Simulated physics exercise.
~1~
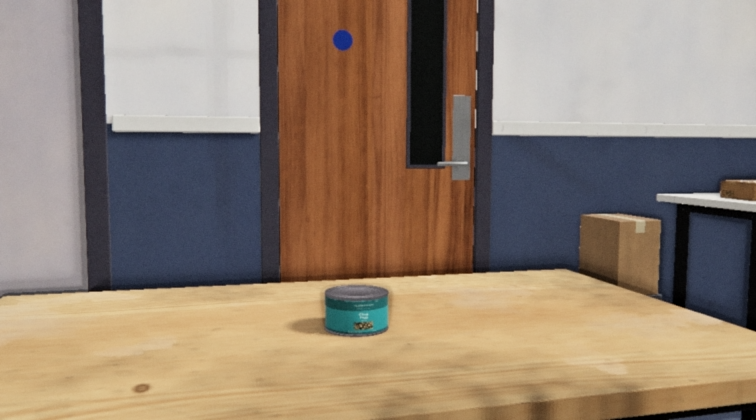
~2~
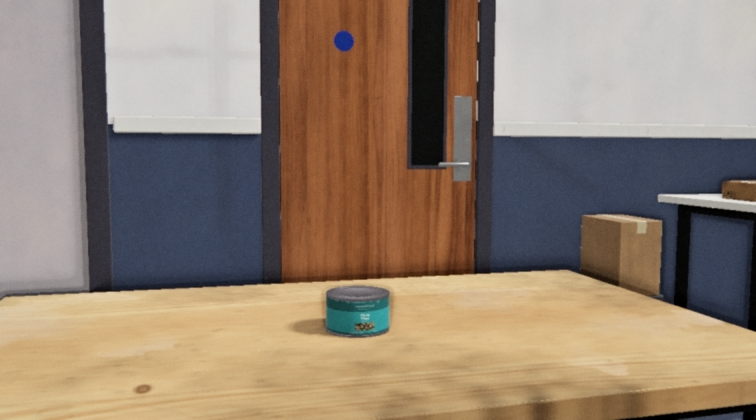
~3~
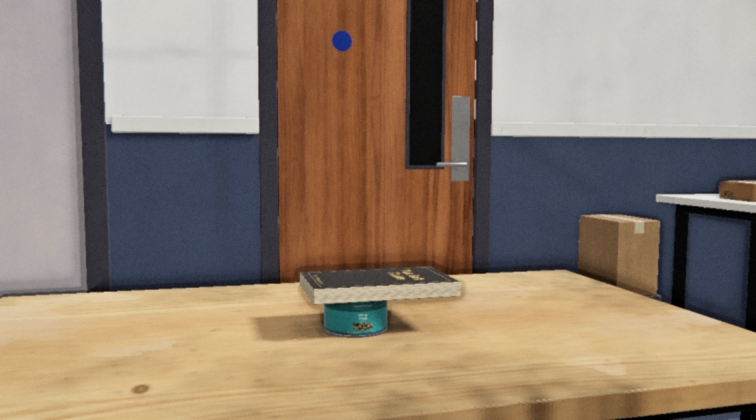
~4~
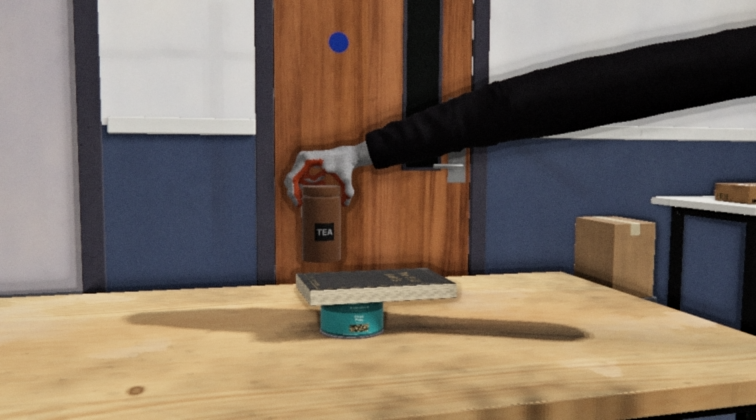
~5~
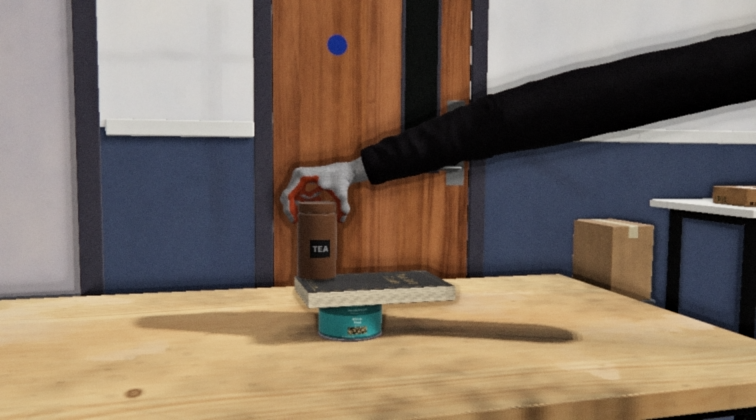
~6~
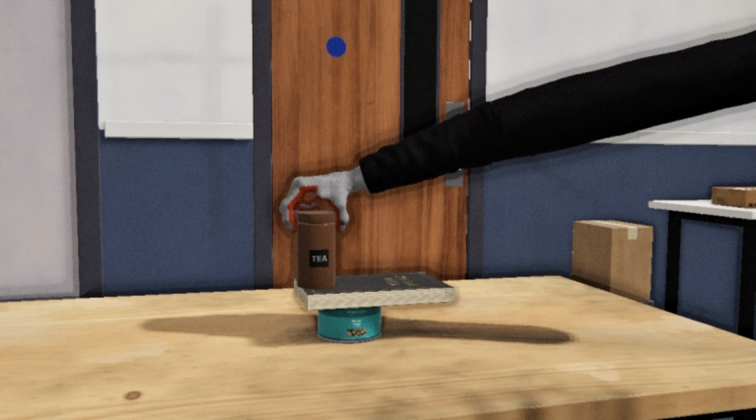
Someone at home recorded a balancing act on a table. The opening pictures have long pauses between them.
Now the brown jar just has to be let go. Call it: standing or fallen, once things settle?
Standing.
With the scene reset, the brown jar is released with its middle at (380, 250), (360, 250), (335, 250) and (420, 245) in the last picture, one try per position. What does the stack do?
The first time it stays standing, the second time it stays standing, the third time it stays standing, and the fourth time it collapses.
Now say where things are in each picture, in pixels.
The last thing is not in view yet; turquoise tub (357, 310), in the first frame.
The last thing is not in view yet; turquoise tub (358, 310), in the second frame.
The last thing is not in view yet; turquoise tub (356, 310), in the third frame.
Still above its spot; brown jar (321, 223); turquoise tub (352, 312), in the fourth frame.
Still above its spot; brown jar (317, 239); turquoise tub (350, 314), in the fifth frame.
Set down, still held; brown jar (316, 249); turquoise tub (350, 316), in the sixth frame.
Then, 0.20 s on from there, no change.
Then, 0.40 s on from there, brown jar resting near (316, 249).
In the end, all 3 unmoved. At the end, from the last picture's camera, brown jar near (315, 249). The stack holds.
